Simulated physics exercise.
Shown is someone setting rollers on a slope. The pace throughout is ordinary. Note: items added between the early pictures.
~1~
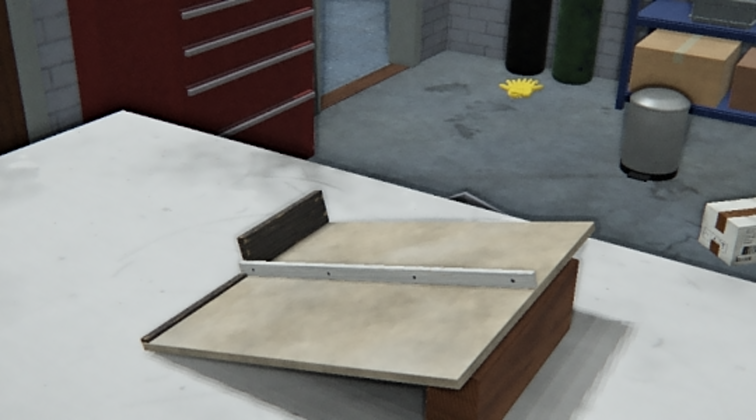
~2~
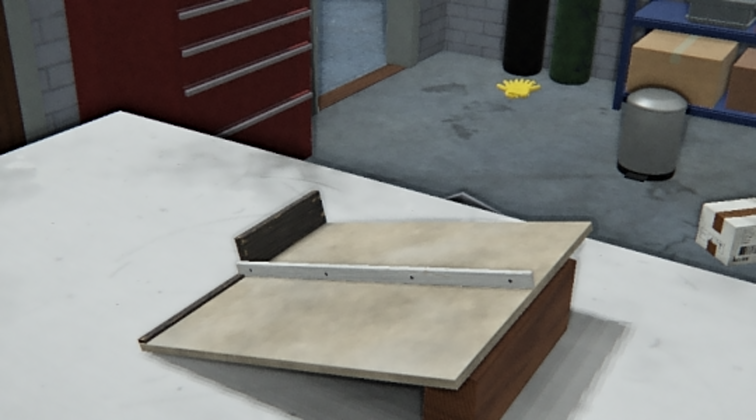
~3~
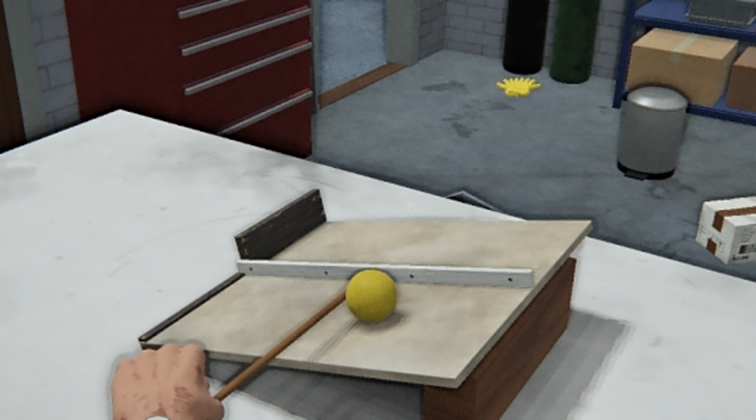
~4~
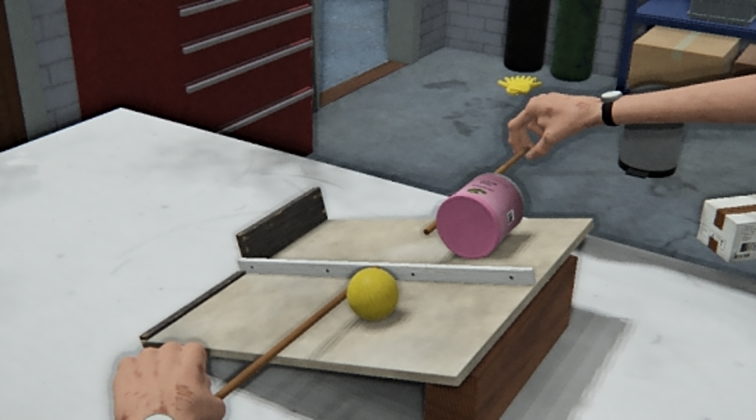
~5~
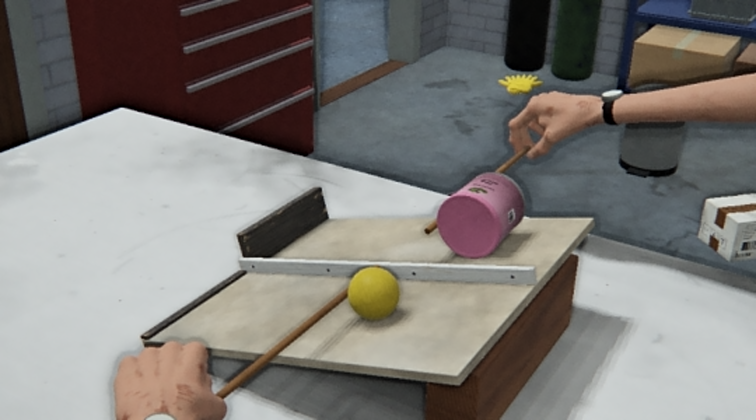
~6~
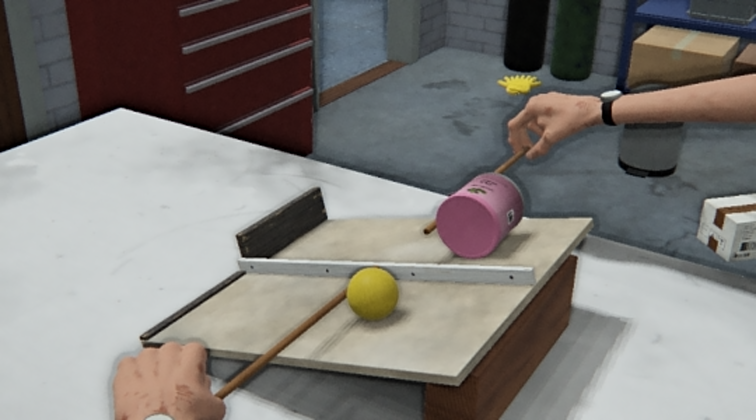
In this clip, a sloped board with a white divider sits empty on a table, then a hand with a stick appears at a yellow ball, and another hand with a stick appears at a pink tin; both objects stay still.
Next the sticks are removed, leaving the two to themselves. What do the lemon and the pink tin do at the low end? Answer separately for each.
Lemon falls off, pink tin stays put.
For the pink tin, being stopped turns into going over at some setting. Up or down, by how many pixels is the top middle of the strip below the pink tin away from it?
Shift: About 20 px, direction down.
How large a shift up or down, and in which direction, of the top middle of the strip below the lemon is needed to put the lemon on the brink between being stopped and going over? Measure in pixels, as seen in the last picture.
Shift: 8 px, direction up.
Then, 0.48 s later than the last frame, lemon rolling on the board near (254, 288); pink tin rolling on the board near (372, 216).
Then, 0.90 s later than the last frame, lemon off the board near (65, 247); pink tin resting against the strip near (309, 217).
Then, 1.32 s later than the last frame, lemon off the board; pink tin resting against the strip near (308, 216).
When it is over, the lemon runs past the strip; the pink tin gets caught, near (308, 216).
